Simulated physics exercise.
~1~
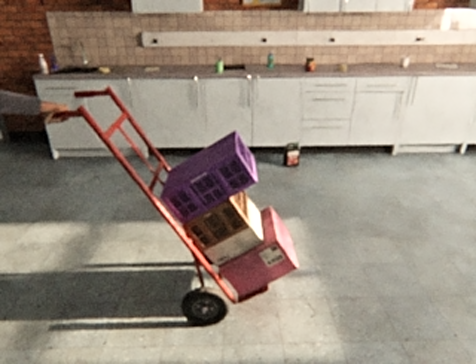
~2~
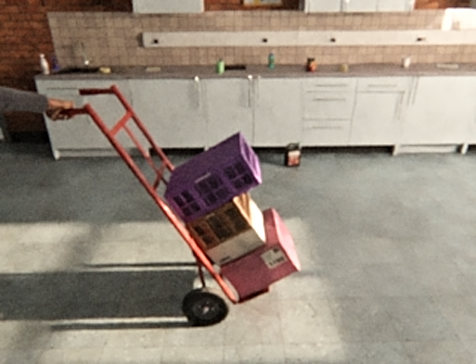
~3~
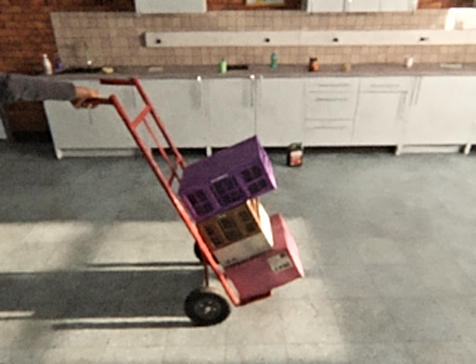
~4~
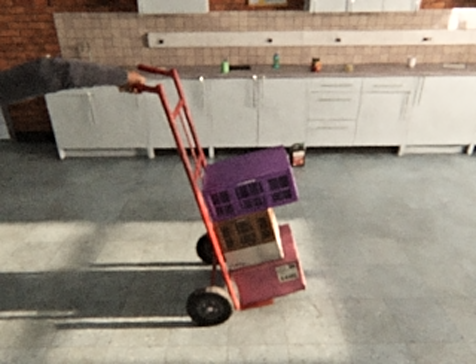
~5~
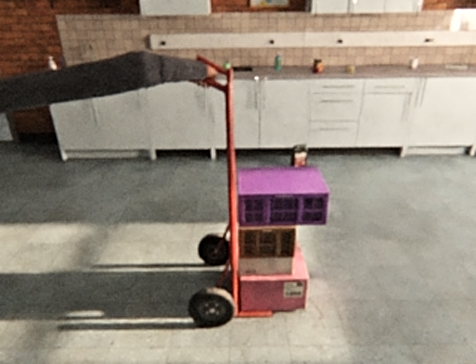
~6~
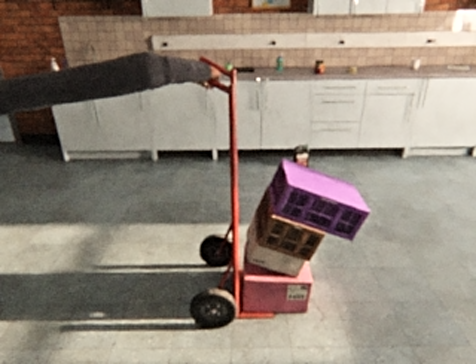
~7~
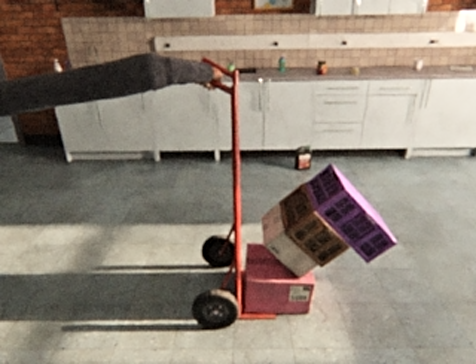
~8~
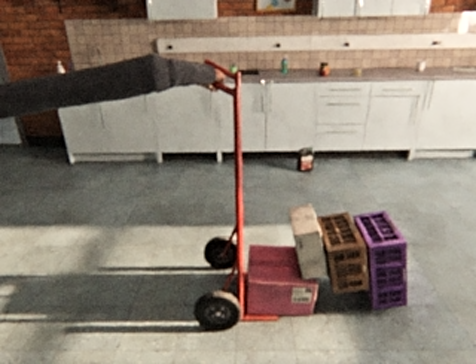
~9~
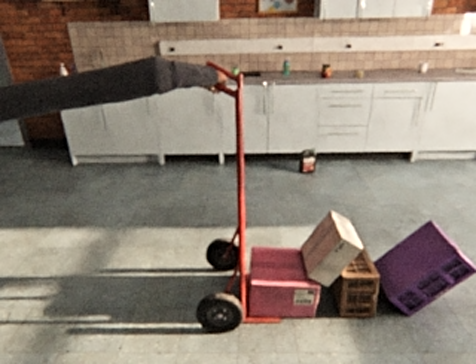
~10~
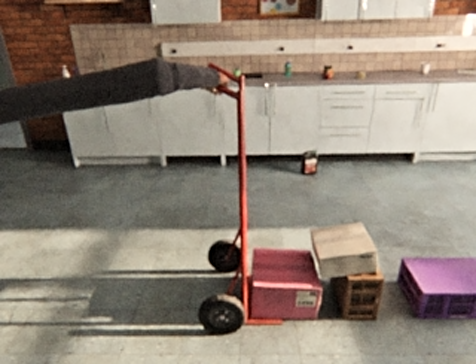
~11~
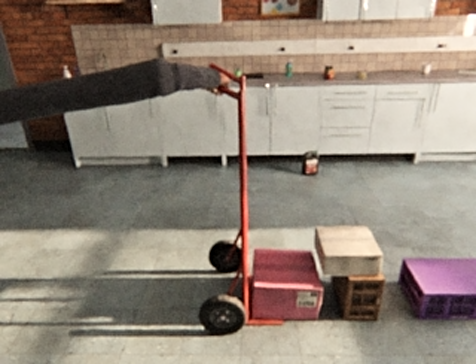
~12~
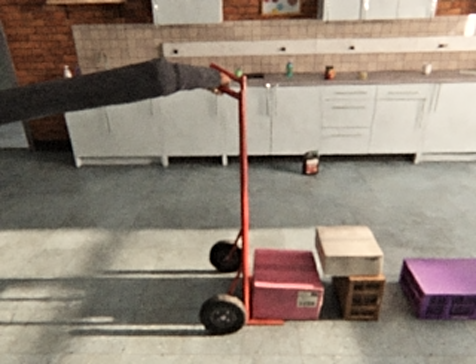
In this clip, an arm swings a tilted red hand truck upright in a kitchen, and the purple crate, brown crate and white box topple forward off the pink box, which stays on the plate; the purple crate lands farthest right, the white box atop the brown crate.
